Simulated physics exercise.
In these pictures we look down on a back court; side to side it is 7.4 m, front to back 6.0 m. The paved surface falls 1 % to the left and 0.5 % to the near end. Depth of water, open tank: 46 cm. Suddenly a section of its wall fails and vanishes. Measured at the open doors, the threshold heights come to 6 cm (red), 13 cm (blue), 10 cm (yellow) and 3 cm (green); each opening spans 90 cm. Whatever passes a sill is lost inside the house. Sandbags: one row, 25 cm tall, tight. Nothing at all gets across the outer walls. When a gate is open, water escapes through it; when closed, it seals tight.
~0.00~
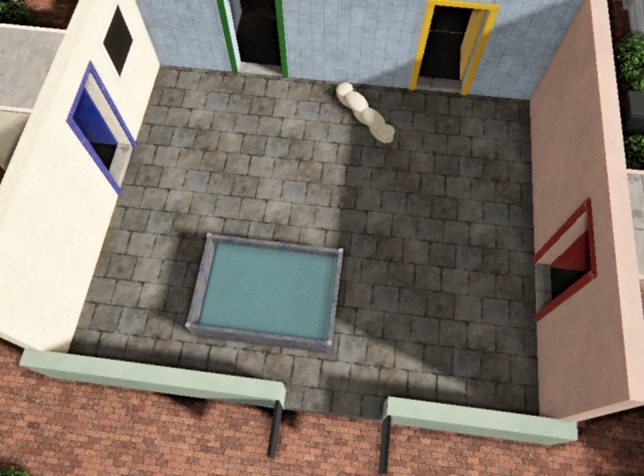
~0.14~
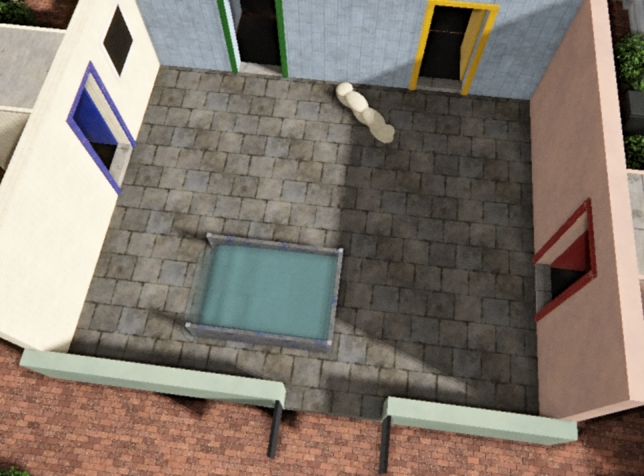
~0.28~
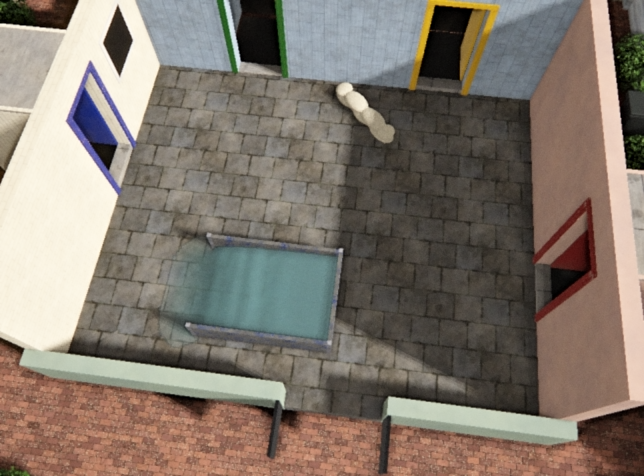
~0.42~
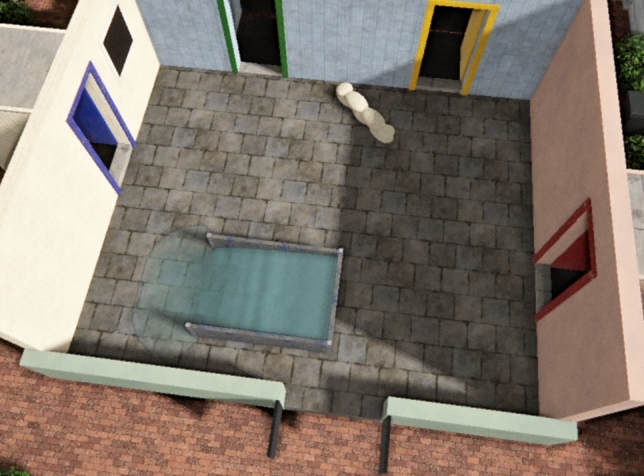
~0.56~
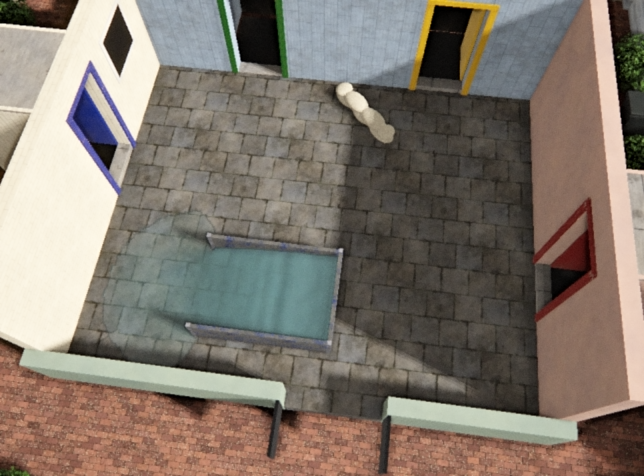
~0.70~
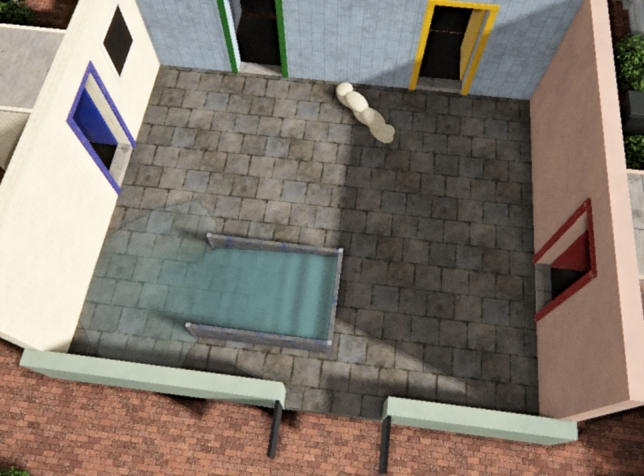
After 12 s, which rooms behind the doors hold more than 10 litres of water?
Room by room: Behind the red door 10 litres at most, behind the blue door 10 litres at most, behind the yellow door 10 litres at most, behind the green door more than 10 litres.
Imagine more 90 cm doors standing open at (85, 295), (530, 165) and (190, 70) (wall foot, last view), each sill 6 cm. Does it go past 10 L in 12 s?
Result in order - more than that, not enough, more than that.
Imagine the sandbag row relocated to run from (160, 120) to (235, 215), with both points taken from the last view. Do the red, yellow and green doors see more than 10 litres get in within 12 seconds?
So red comes out low enough, yellow comes out low enough and green comes out low enough.
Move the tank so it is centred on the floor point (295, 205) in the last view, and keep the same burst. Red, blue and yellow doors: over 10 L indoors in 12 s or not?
With respect to that limit, red ends up inside it, blue ends up outside it, yellow ends up inside it.
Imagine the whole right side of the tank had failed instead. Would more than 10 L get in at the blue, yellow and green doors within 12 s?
Blue: Within the limit; yellow: Within the limit; green: Within the limit.
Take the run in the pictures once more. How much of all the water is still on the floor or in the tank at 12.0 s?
Some 90 out of every hundred parts.
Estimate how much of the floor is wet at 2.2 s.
Around 15 per cent.
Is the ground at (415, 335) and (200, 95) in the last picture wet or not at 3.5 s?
Untouched, soaked.
After 1.4 s water covers 15 % of the floor and is deepest (32 cm) near (66, 361); red door not reached, blue door not reached, yellow door not reached, green door not reached.
After 2.2 s water covers 15 % of the floor and is deepest (34 cm) near (94, 308); red door not reached, blue door 12 cm at the sill, 0 L in, yellow door not reached, green door not reached.
After 3.5 s water covers 30 % of the floor and is deepest (22 cm) near (66, 361); red door not reached, blue door 10 cm at the sill, 0 L in, yellow door not reached, green door not reached.
After 7.0 s water covers 50 % of the floor and is deepest (10 cm) near (146, 112); red door not reached, blue door 6 cm at the sill, 0 L in, yellow door 1 cm at the sill, 0 L in, green door 7 cm at the sill, 26 L in.
After 12.0 s water covers 80 % of the floor and is deepest (6 cm) near (108, 228); red door 1 cm at the sill, 0 L in, blue door 6 cm at the sill, 0 L in, yellow door 1 cm at the sill, 0 L in, green door 4 cm at the sill, 43 L in.
